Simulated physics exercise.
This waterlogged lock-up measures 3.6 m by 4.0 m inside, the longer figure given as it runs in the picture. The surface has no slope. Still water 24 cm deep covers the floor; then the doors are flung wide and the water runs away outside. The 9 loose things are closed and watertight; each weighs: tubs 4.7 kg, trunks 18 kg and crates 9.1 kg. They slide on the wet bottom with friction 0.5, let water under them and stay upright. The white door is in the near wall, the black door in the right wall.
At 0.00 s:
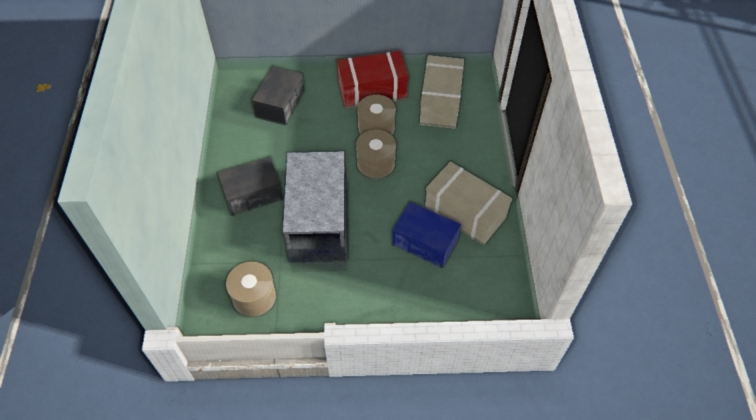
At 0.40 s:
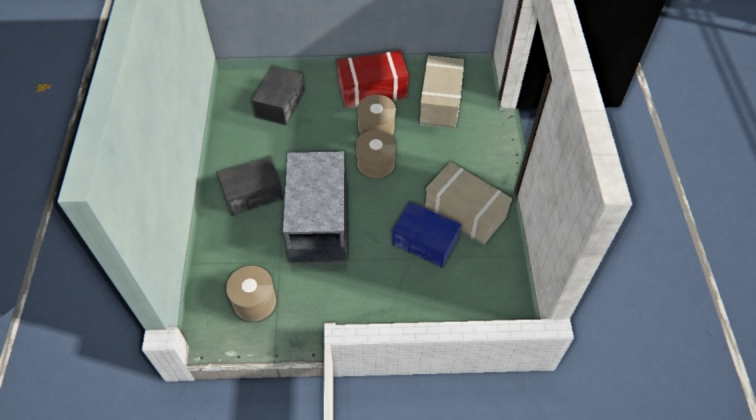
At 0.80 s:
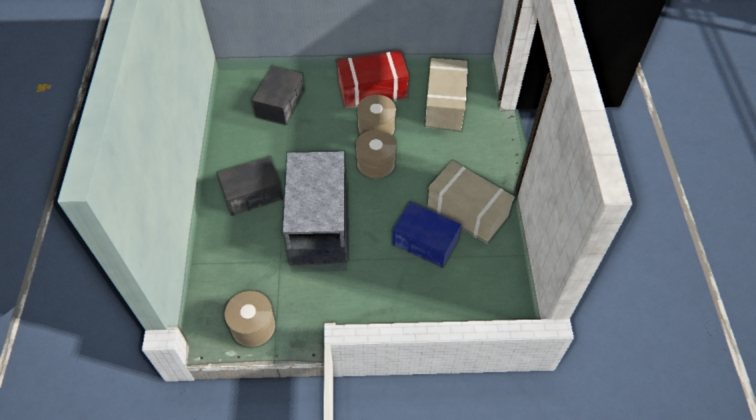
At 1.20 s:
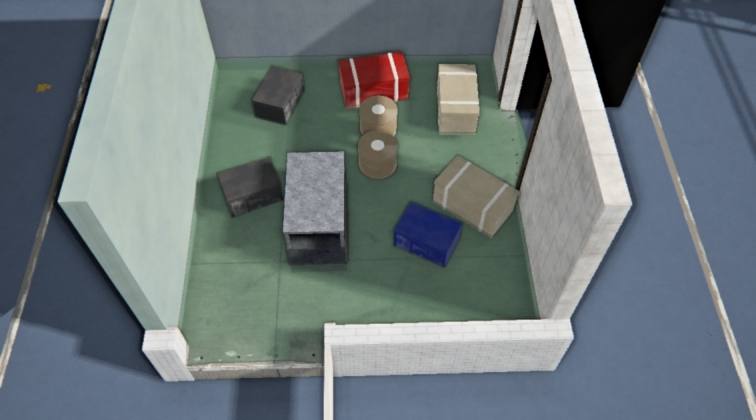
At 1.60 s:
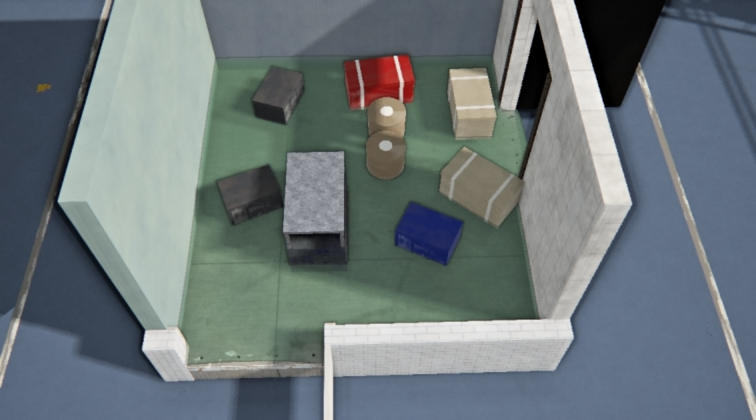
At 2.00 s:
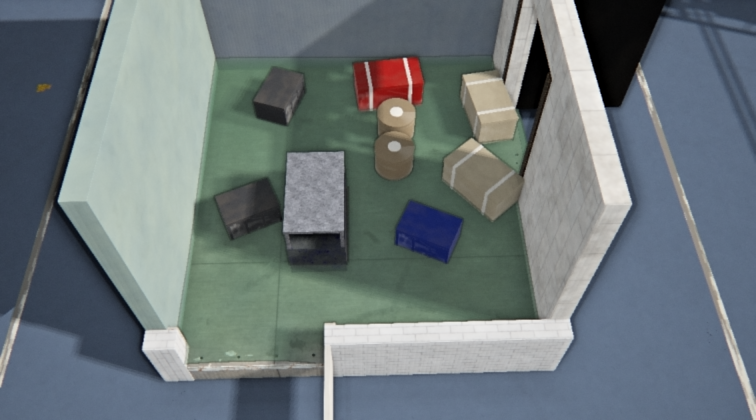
Flooded lock-up with both doors opening, a round tan drum drifting out the near doorway, and red and tan boxes edging right.
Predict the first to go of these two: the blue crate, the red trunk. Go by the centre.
It is the red one that leaves first.
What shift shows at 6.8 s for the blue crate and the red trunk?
About 30 and 150 cm.
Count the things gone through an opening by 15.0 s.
By then 7.
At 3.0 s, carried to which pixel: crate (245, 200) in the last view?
Near (240, 239).
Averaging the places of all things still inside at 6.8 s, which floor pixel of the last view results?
Near (414, 181).
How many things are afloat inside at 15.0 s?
2 of them.
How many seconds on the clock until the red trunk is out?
Near 7.5 s.
After 3.0 s the blue crate is near (427, 229), 0.0 m from its start, afloat; the red trunk is near (411, 74), 0.5 m from its start, afloat; 2 of 9 are out; 7 afloat.
After 6.8 s the blue crate is near (415, 253), 0.3 m from its start, afloat; the red trunk is near (493, 108), 1.5 m from its start, afloat; 5 of 9 are out; 4 afloat.
After 11.0 s the blue crate is near (394, 265), 0.5 m from its start, afloat; the red trunk has gone out (at 7.4 s); 7 of 9 are out; 2 afloat.
After 15.0 s the blue crate is near (324, 299), 1.3 m from its start, afloat; the red trunk has gone out (at 7.4 s); 7 of 9 are out; 2 afloat.
